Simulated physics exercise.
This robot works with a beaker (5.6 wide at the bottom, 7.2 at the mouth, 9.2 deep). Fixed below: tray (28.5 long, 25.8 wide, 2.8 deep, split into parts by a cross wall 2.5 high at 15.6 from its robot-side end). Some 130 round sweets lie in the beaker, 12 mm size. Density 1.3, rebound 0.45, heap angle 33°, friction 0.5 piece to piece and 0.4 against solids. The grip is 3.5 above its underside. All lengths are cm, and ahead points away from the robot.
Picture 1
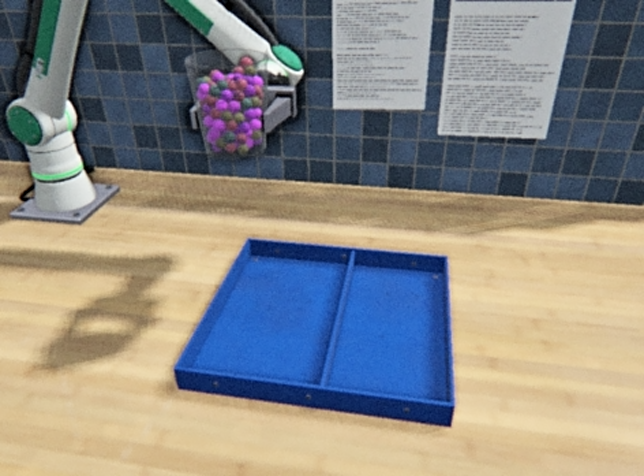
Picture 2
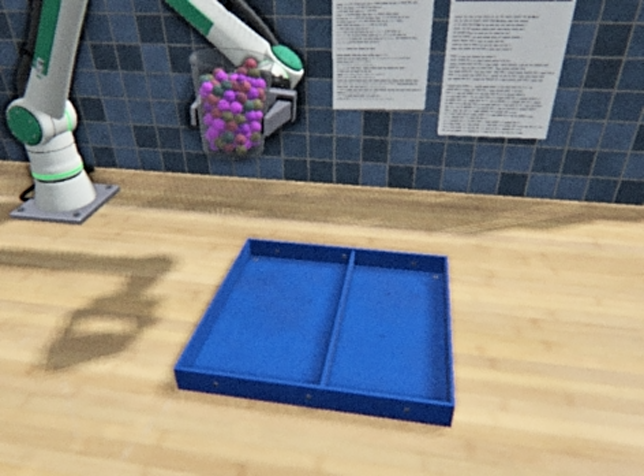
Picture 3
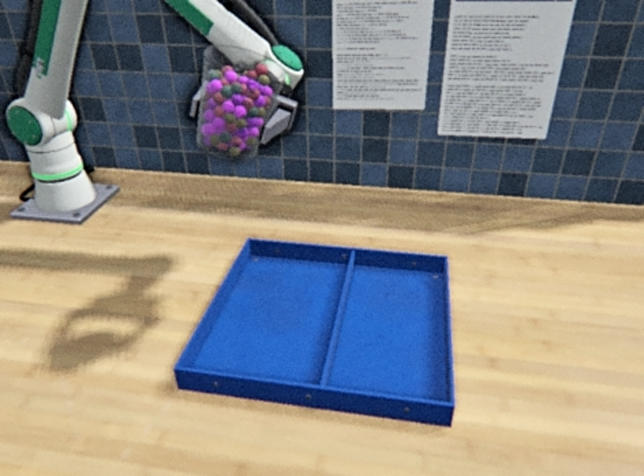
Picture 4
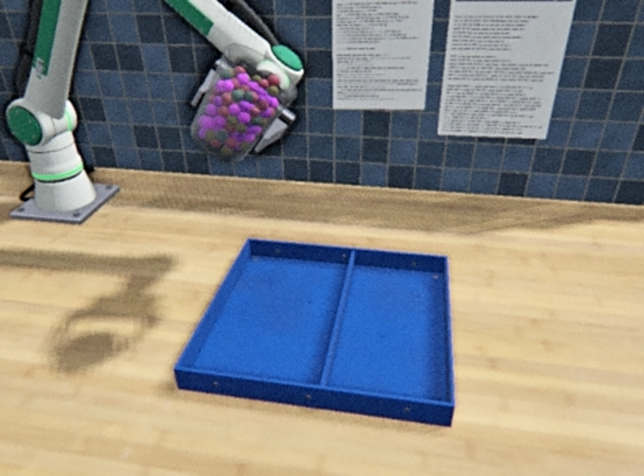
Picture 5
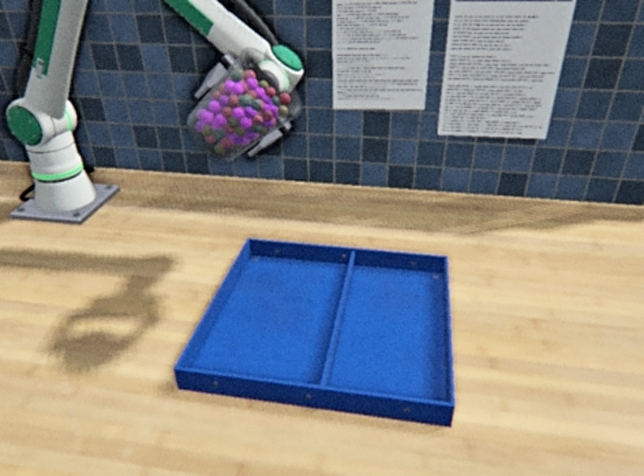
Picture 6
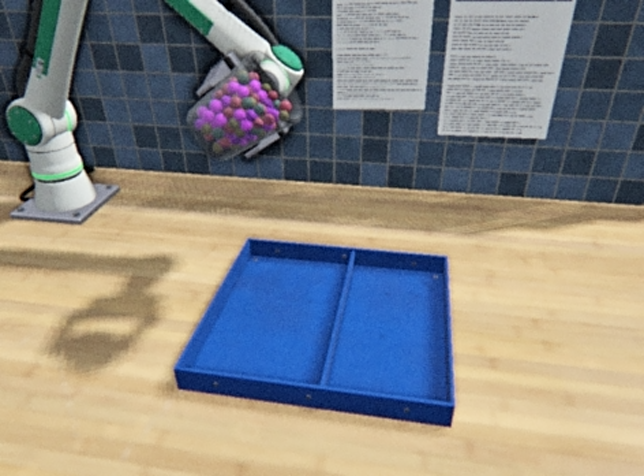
At the start, a robot arm holds a clear beaker of pink, purple and darker round sweets upright near a blue-tiled wall, behind an empty, divided blue tray. The arm then steadily tilts the beaker well over, and the sweets shift inside it while the tray stays still.
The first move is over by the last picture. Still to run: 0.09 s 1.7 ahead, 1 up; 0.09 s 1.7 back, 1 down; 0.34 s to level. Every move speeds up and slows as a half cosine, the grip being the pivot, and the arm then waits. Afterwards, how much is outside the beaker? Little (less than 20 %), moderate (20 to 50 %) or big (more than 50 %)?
Share outside the beaker: Little (less than 20 %).
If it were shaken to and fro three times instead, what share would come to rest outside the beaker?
In that case some 15 per cent.
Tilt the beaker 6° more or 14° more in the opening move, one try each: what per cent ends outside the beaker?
About 10 and 15 per cent.
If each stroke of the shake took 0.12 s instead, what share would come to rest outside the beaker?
Then about 0 per cent.
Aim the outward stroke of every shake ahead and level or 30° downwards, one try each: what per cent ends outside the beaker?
About 5 and 0 per cent.
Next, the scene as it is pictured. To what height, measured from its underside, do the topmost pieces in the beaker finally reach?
About 8.5 cm.
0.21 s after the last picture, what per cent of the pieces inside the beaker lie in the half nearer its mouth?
Roughly 50 per cent.
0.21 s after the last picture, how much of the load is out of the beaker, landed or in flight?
Some 0 per cent.
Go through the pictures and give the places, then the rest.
In the first frame, the beaker middle at (232, 107), level; upper third of the load around (234, 87), from x 200 to 260, top at y 65; 132 in the beaker.
In the second frame, the beaker middle at (233, 107), tilted 5° forward; upper third of the load around (234, 87), from x 205 to 260, top at y 65.
In the third frame, the beaker middle at (235, 108), tilted 19° forward; upper third of the load around (236, 89), from x 205 to 265, top at y 70.
In the fourth frame, the beaker middle at (238, 110), tilted 36° forward; upper third of the load around (240, 92), from x 205 to 275, top at y 75.
In the fifth frame, the beaker middle at (240, 111), tilted 50° forward; upper third of the load around (241, 97), from x 200 to 285, top at y 75.
In the sixth frame, the beaker middle at (241, 112), tilted 55° forward; upper third of the load around (243, 97), from x 200 to 285, top at y 75; 132 in the beaker.
Then, 0.21 s on, tilted 54° forward, highest piece 30 above the table; 132 in the beaker.
Then, 0.42 s on, tilted 12° forward, highest piece 32 above the table; 130 in the beaker, 1 in the robot-side part, 1 in flight or on a rim.
Then, 0.72 s on, level, highest piece 32 above the table; 130 in the beaker, 1 in the robot-side part, 1 in the far-side part.
Then, 1.77 s on, level, highest piece 32 above the table; 130 in the beaker, 1 in the robot-side part, 1 in the far-side part.
In the end, 130 in the beaker, 1 in the robot-side part, 1 in the far-side part. That is 2 % outside the beaker.
